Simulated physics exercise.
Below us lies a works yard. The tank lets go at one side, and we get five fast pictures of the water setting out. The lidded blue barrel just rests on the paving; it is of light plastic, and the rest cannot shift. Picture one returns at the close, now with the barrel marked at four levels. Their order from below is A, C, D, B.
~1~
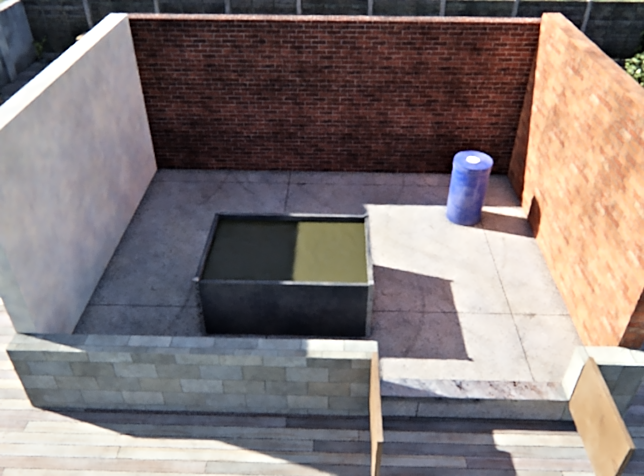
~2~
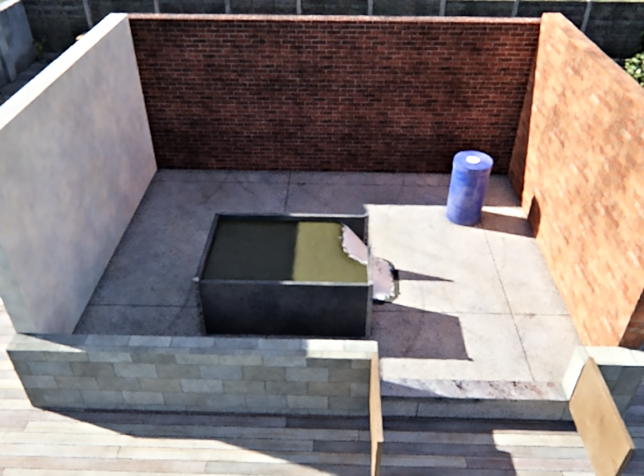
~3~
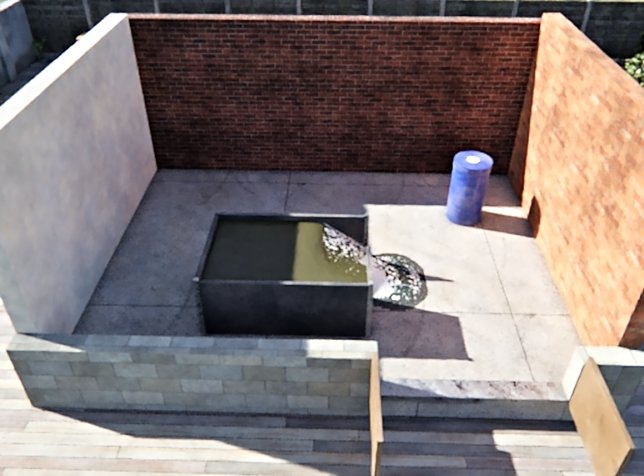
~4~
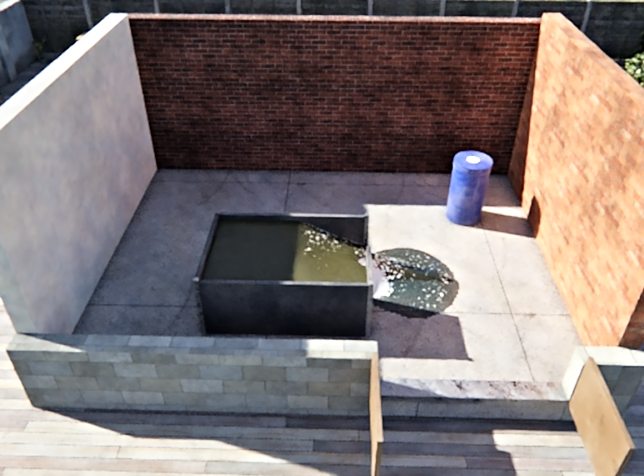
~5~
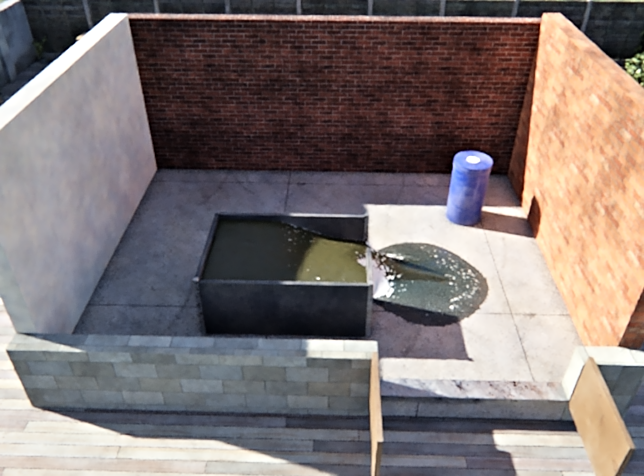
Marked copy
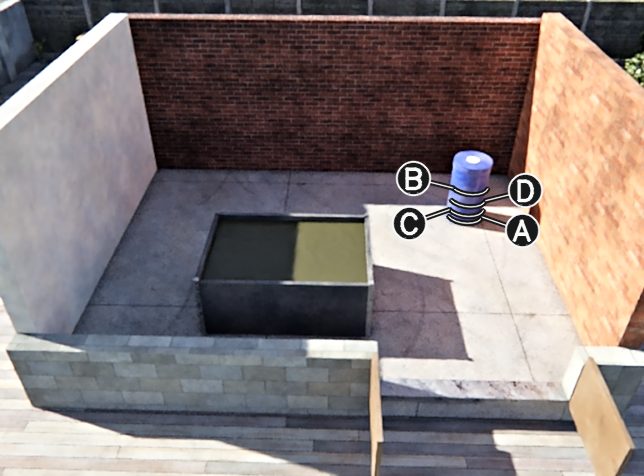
In a walled works yard, a dark tank full of murky water stands near a blue barrel; water pours over the tank's right side, and a foam-flecked puddle spreads across the paving towards the barrel.
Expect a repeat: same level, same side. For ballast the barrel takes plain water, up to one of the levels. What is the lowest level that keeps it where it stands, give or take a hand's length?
C.
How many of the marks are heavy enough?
Three of the four.
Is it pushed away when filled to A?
Yes, that goes wrong.
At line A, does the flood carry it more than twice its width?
Yes.
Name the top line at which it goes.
It is A.
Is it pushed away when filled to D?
No, not at all.
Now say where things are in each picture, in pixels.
The first frame shows lid of the blue barrel at (473, 160); tank full, its middle at (288, 251); open gate at (475, 347).
In the second frame, 1 % of the ground under water, its edge towards the barrel at (381, 261).
In the third frame, 3 % of the ground under water, its edge towards the barrel at (409, 262).
In the fourth frame, 5 % of the ground under water, its edge towards the barrel at (412, 251).
The fifth frame shows lid of the blue barrel at (473, 160); 8 % of the ground under water, its edge towards the barrel at (444, 252).
In white, A at (467, 223); B at (472, 194); C at (468, 216); D at (470, 206); from the bottom up A, C, D, B.
With A, it is pushed about 4 times its own width away.
With B, it does not move.
With C, it does not move.
With D, it does not move.
